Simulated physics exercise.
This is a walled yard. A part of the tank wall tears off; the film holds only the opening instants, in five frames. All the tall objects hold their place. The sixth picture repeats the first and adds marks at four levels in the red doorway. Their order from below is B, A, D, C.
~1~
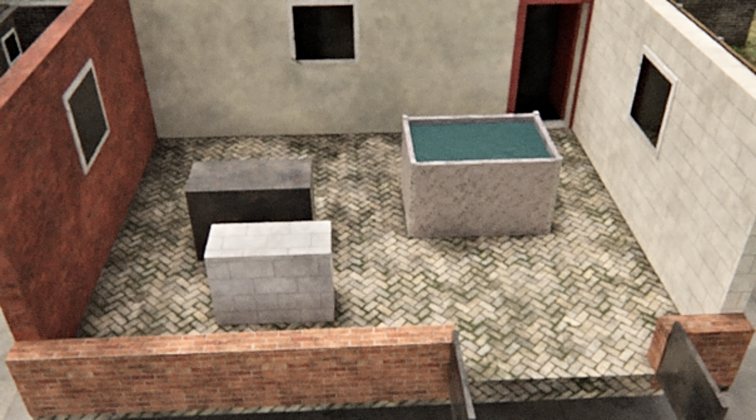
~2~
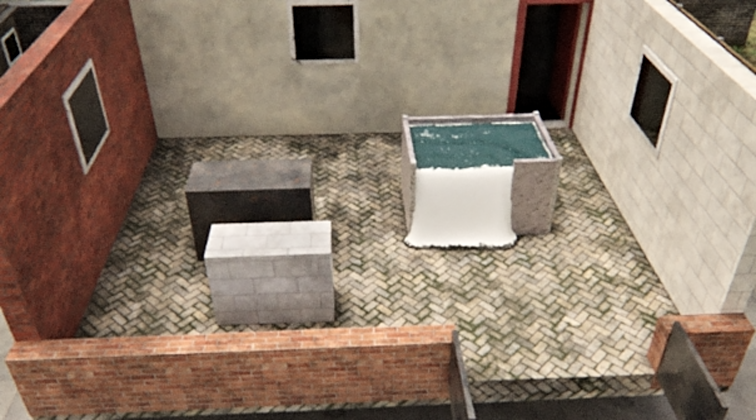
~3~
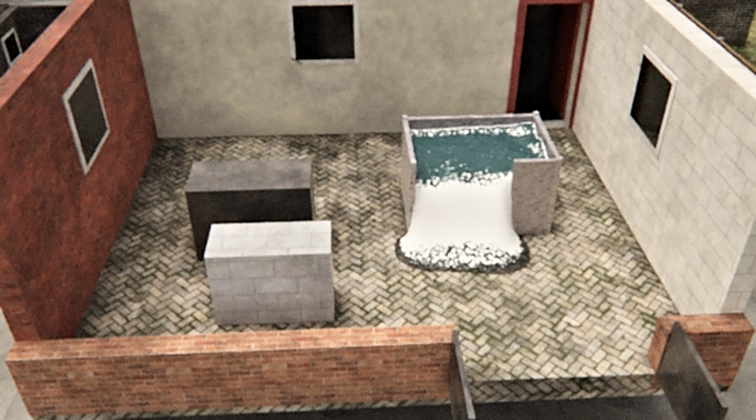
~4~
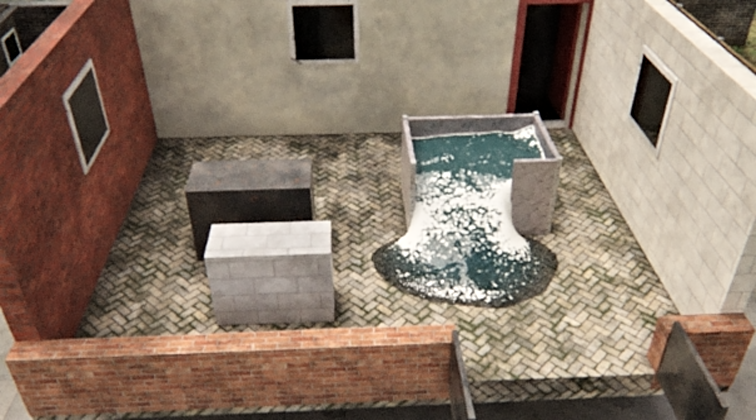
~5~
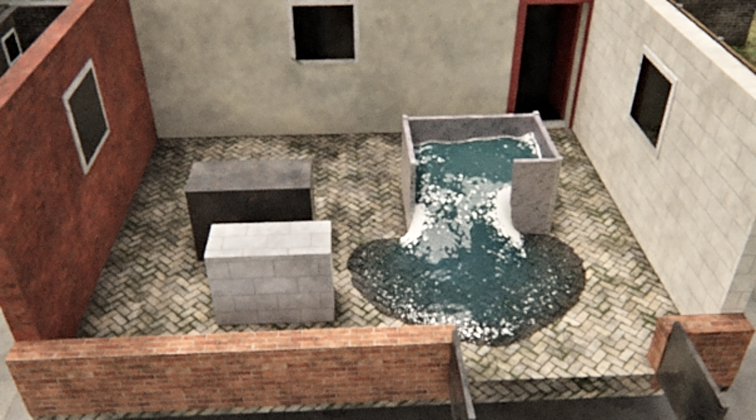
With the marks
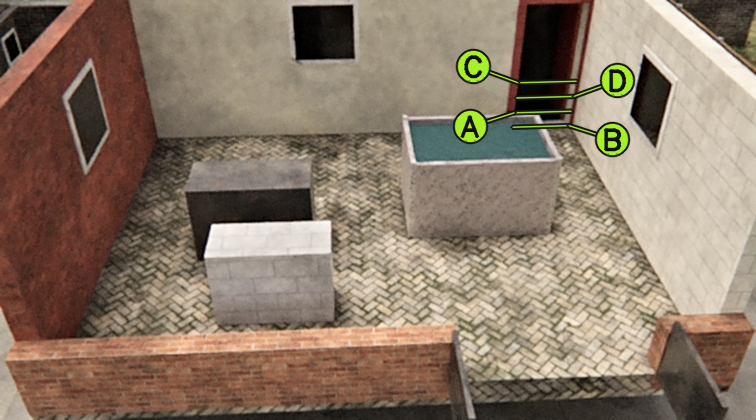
Water pours out through the front of a raised tank and spreads across the paved yard.
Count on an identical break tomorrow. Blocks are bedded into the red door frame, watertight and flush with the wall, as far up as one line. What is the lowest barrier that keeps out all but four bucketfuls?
That is height B.
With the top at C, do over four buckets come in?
No, that is safe.
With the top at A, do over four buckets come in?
No, not at all.
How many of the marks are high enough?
All of the four.
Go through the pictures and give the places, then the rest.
Water in the tank at rest, its middle at (478, 143); foot of the red doorway at (540, 129); open gate at (558, 316).
Water covers 1 % of the ground and shows as far out as (512, 238).
Water covers 3 % of the ground and shows as far out as (523, 257).
Water covers 8 % of the ground and shows as far out as (501, 303).
Water covers 13 % of the ground and shows as far out as (565, 300).
On the marked copy, A at (542, 112); B at (540, 126); C at (547, 81); D at (545, 97); from the bottom up B, A, D, C.
For height A, nothing gets over.
For height B, nothing gets over.
For height C, nothing gets over.
For height D, nothing gets over.
